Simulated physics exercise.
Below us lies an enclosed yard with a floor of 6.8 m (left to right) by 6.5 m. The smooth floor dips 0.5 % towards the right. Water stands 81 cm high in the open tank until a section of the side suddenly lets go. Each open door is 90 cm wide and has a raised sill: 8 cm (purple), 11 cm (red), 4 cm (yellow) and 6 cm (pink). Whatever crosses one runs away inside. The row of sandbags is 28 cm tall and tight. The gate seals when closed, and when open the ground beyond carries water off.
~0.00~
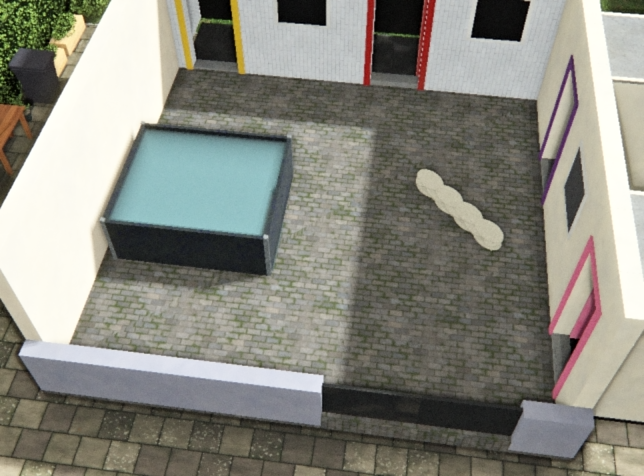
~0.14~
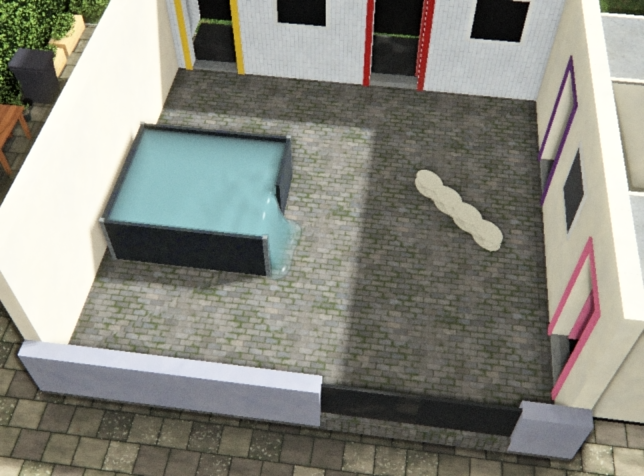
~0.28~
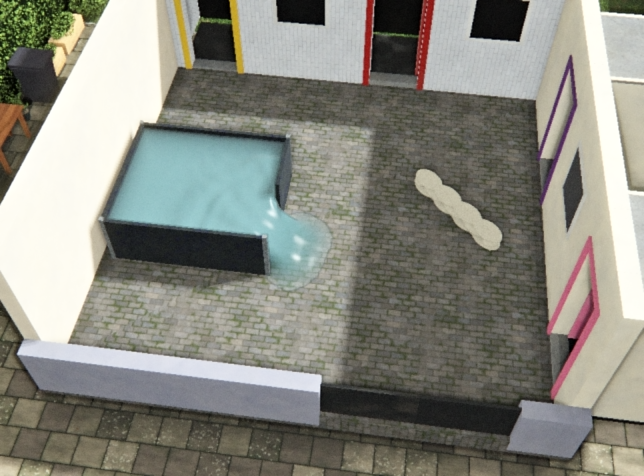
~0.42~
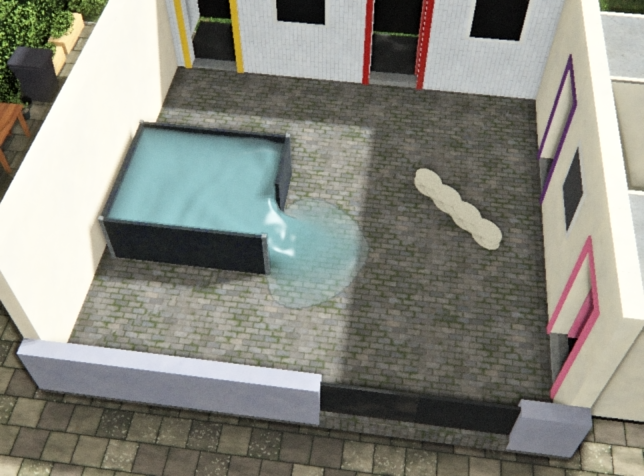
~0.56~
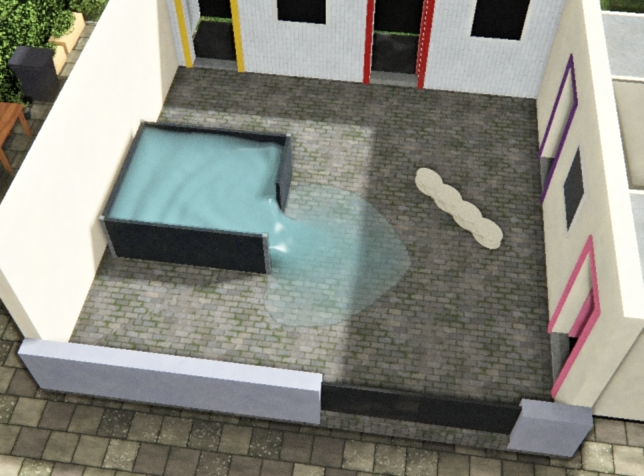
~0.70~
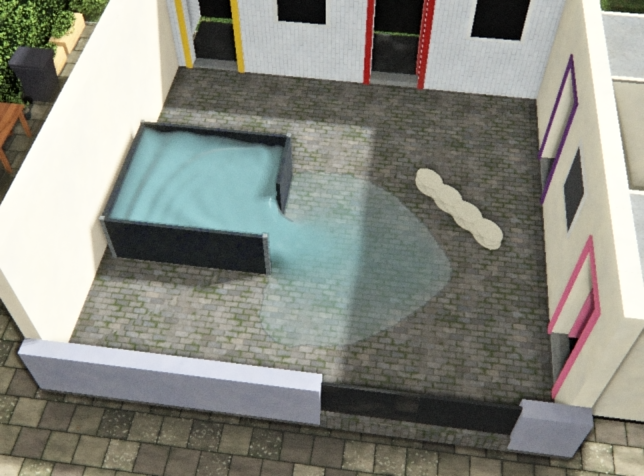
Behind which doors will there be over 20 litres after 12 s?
The water let in: At the purple door it keeps below the limit; at the red door it keeps below the limit; at the yellow door it keeps below the limit; at the pink door it passes the limit.
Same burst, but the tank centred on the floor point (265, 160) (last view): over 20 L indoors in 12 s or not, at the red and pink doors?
Against that limit: Red below, pink above.
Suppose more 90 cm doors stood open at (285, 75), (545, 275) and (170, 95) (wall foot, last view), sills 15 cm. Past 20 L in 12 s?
In that order: Not over, above, under.
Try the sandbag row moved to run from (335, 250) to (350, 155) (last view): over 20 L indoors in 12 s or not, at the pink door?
Against that limit: Pink past it.
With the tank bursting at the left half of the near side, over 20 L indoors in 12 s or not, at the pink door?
Against that limit: Pink past it.
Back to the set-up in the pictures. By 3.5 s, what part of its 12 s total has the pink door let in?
Some 40 per cent by then.
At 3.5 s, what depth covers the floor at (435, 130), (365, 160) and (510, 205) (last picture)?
Roughly 1, 2 and 4 cm, in turn.
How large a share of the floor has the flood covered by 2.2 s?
About 40 per cent.
After 1.4 s water covers 35 % of the floor and is deepest (46 cm) near (280, 254); purple door not reached, red door not reached, yellow door not reached, pink door 2 cm at the sill, 0 L in.
After 2.2 s water covers 40 % of the floor and is deepest (42 cm) near (546, 416); purple door not reached, red door not reached, yellow door not reached, pink door 19 cm at the sill, 56 L in.
After 3.5 s water covers 55 % of the floor and is deepest (34 cm) near (544, 368); purple door 3 cm at the sill, 0 L in, red door 4 cm at the sill, 0 L in, yellow door not reached, pink door 30 cm at the sill, 255 L in.
After 7.0 s water covers 80 % of the floor and is deepest (18 cm) near (541, 324); purple door 5 cm at the sill, 0 L in, red door 6 cm at the sill, 0 L in, yellow door 1 cm at the sill, 0 L in, pink door 14 cm at the sill, 524 L in.
After 12.0 s water covers 100 % of the floor and is deepest (11 cm) near (193, 359); purple door 3 cm at the sill, 0 L in, red door 7 cm at the sill, 0 L in, yellow door 7 cm at the sill, 3 L in, pink door 10 cm at the sill, 627 L in.
